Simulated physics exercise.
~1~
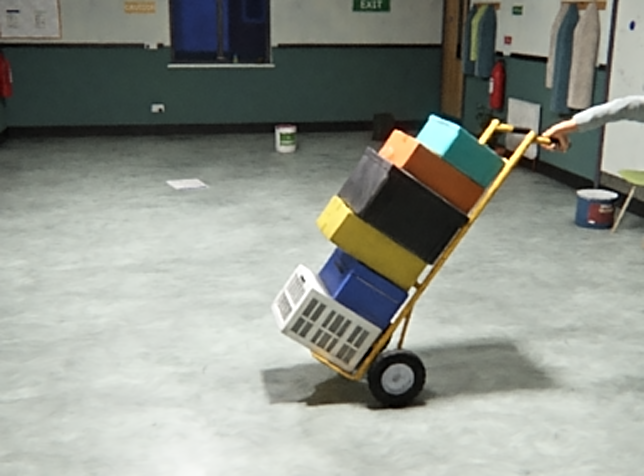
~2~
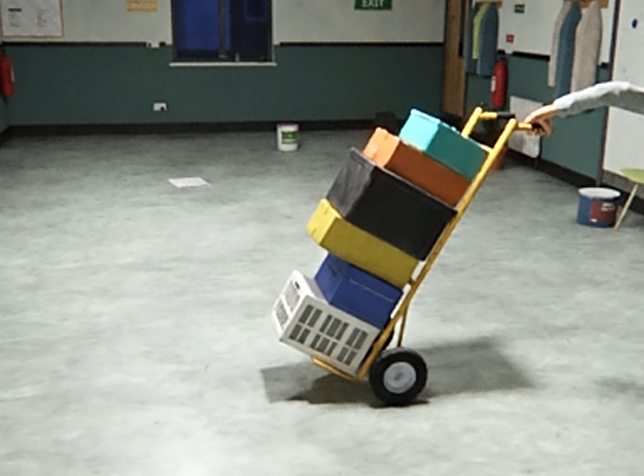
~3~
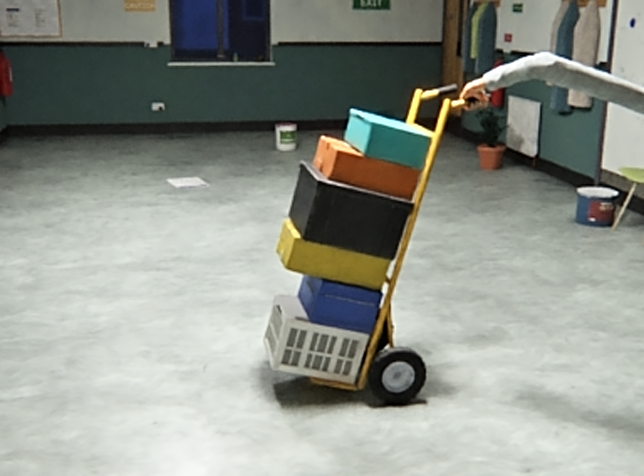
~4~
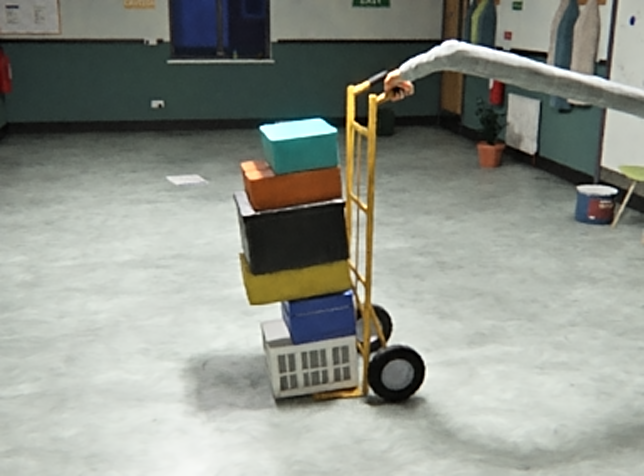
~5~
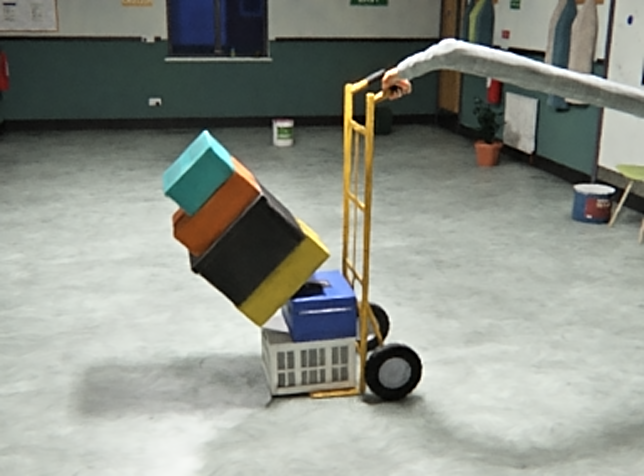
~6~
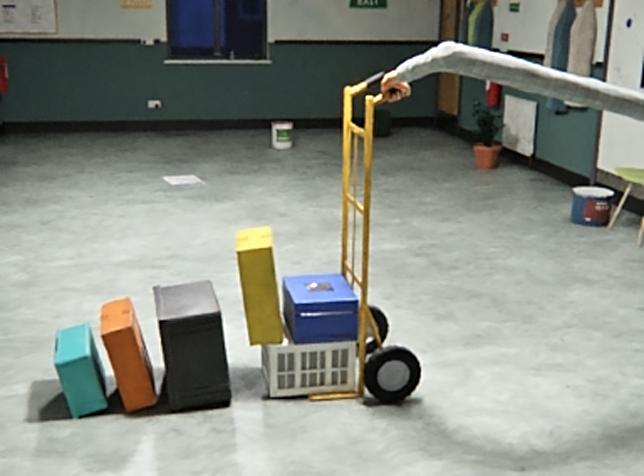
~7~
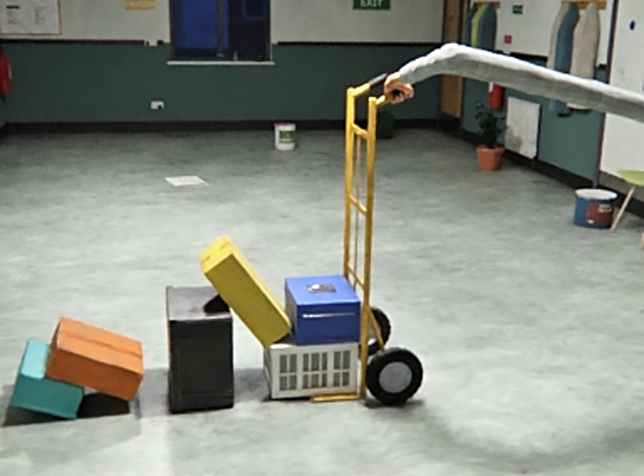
Yellow hand truck tipping upright under a hand, its upper four boxes toppling left while blue toolbox and white crate stay stacked.
